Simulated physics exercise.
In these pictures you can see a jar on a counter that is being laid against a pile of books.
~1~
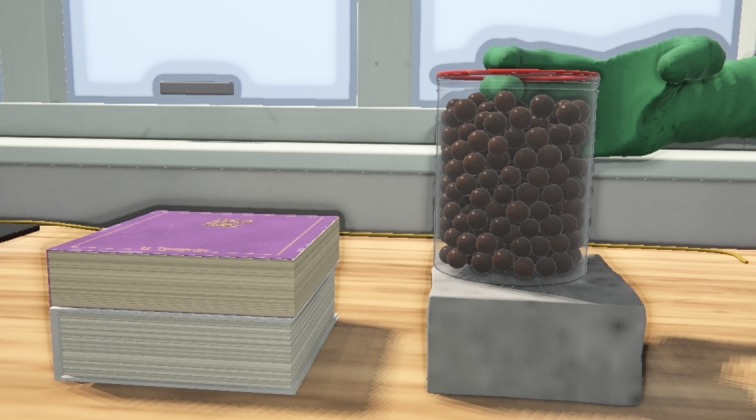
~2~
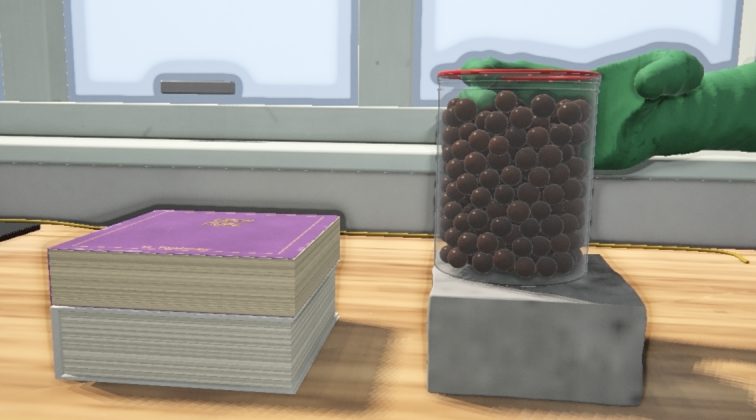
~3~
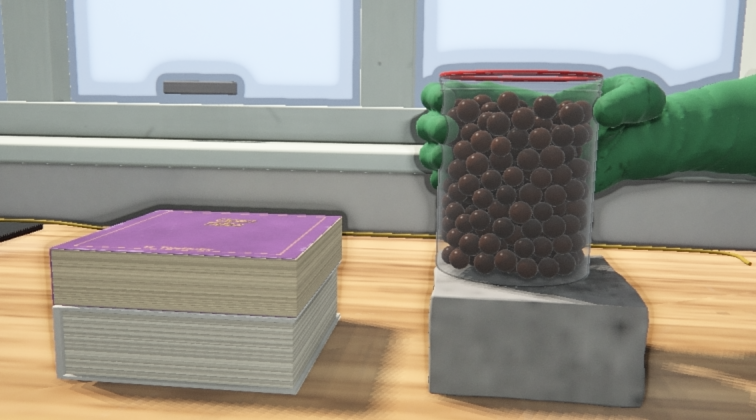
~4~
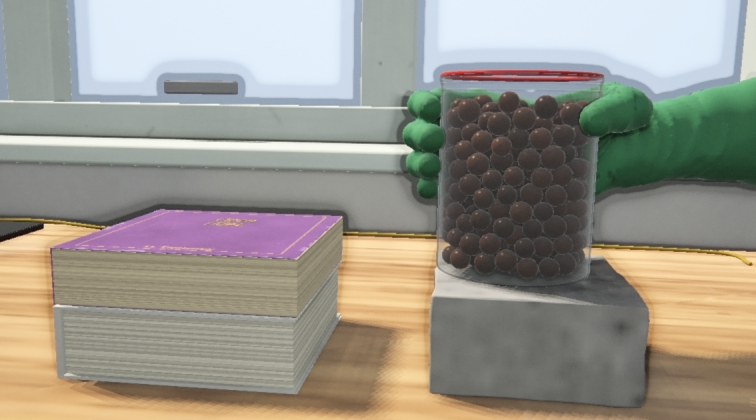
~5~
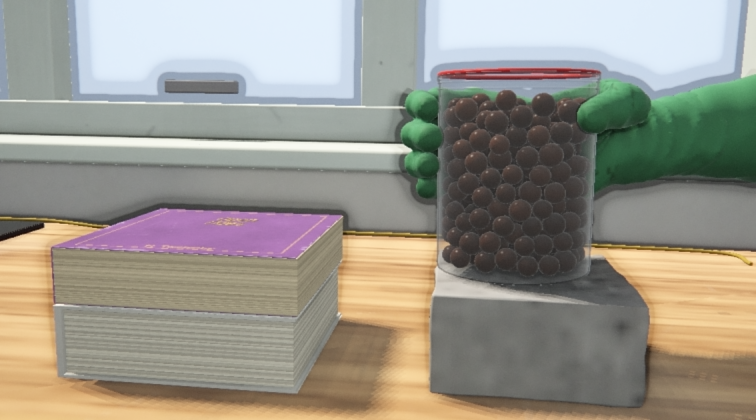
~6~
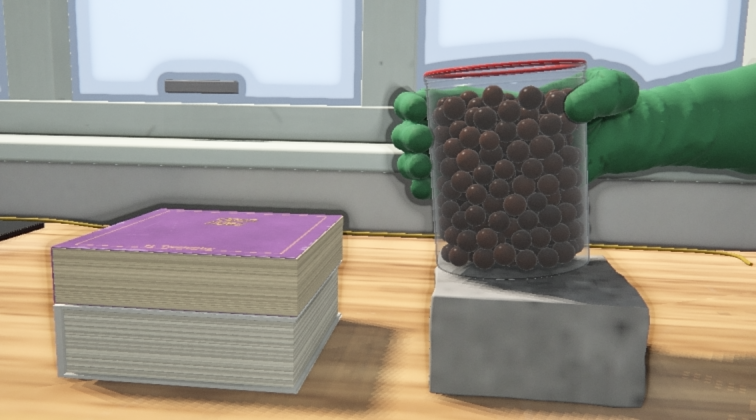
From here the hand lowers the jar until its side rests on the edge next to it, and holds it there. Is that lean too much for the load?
Some load escapes.
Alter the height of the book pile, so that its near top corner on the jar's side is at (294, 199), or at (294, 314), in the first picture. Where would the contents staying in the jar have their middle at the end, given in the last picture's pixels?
Final centres, last view - around (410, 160) first, around (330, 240) second.
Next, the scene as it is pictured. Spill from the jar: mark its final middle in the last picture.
Around (166, 214).
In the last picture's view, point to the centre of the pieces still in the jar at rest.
In the final picture it sits close to (385, 182).
Then, 0.68 s later than the last frame, the jar leans 39°; everything is still inside.
Then, 1.28 s later than the last frame, the jar leans 70°; a stray few of the chocolate balls out of it.
Then, 1.79 s later than the last frame, the jar rests on the book pile at 75°; a small part of the chocolate balls out of it.
When it is over, the jar rests on the book pile at 75°; roughly a quarter of the chocolate balls out of it.
